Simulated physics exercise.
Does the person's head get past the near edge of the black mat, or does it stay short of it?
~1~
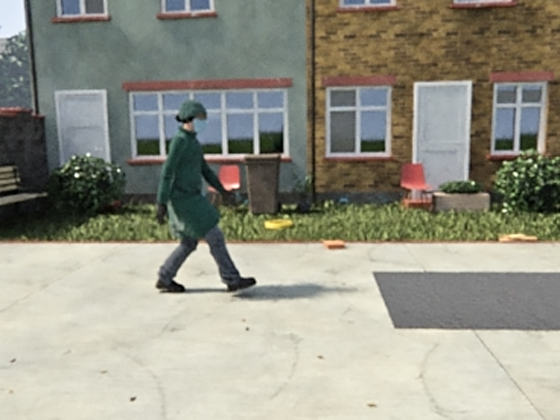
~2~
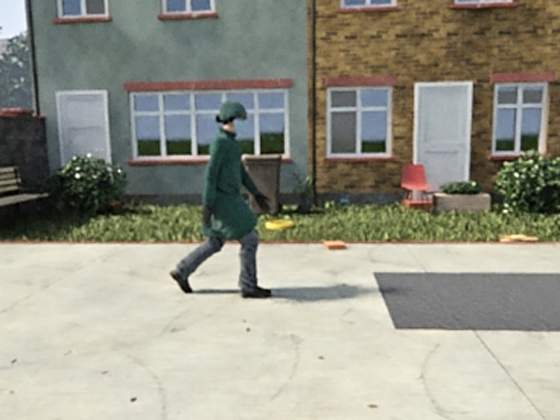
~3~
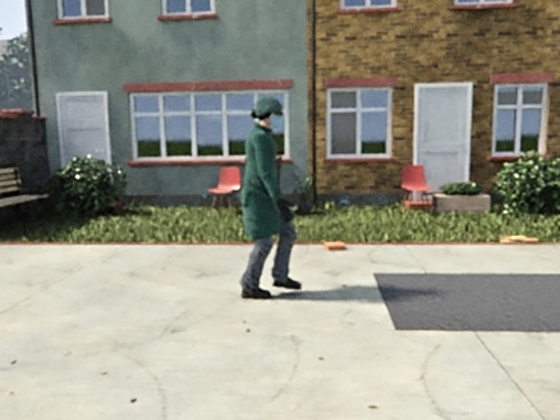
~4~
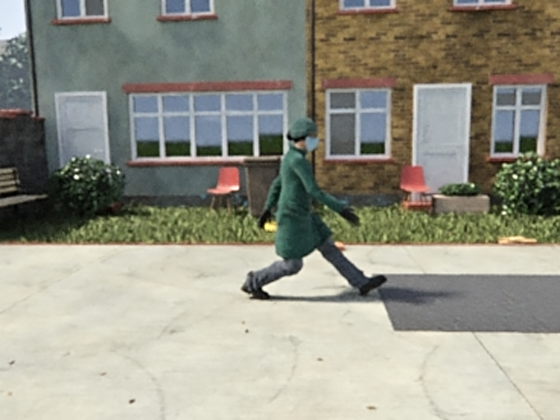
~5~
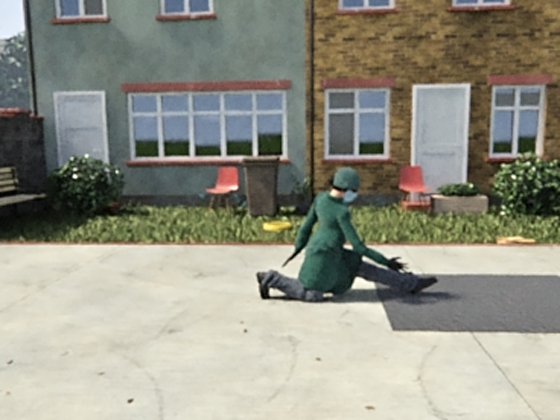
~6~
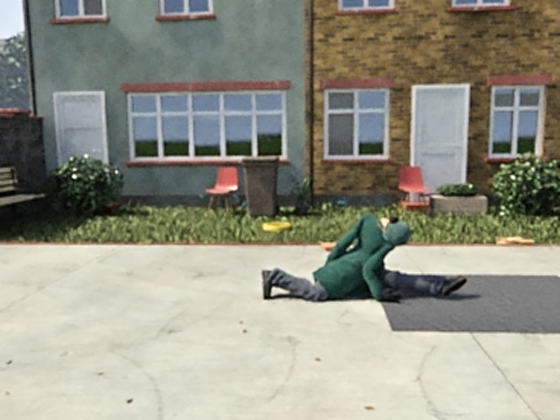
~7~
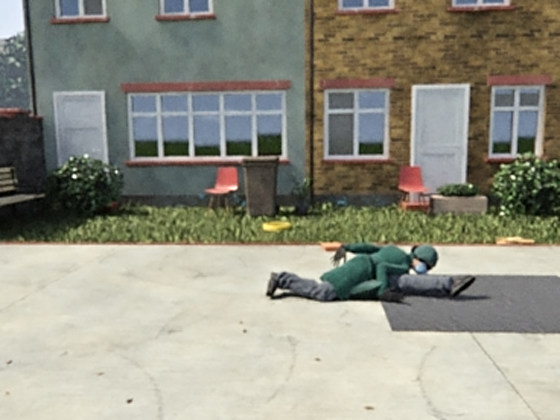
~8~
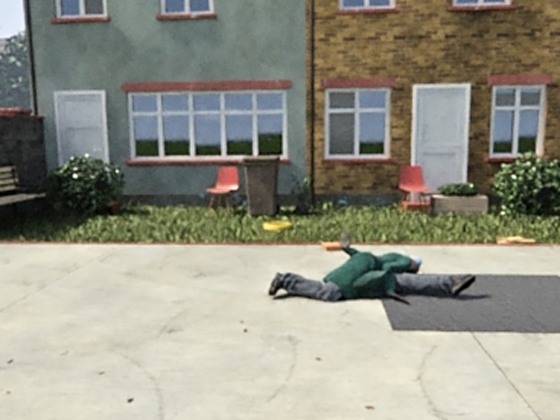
The person's head gets past the near edge of the black mat.
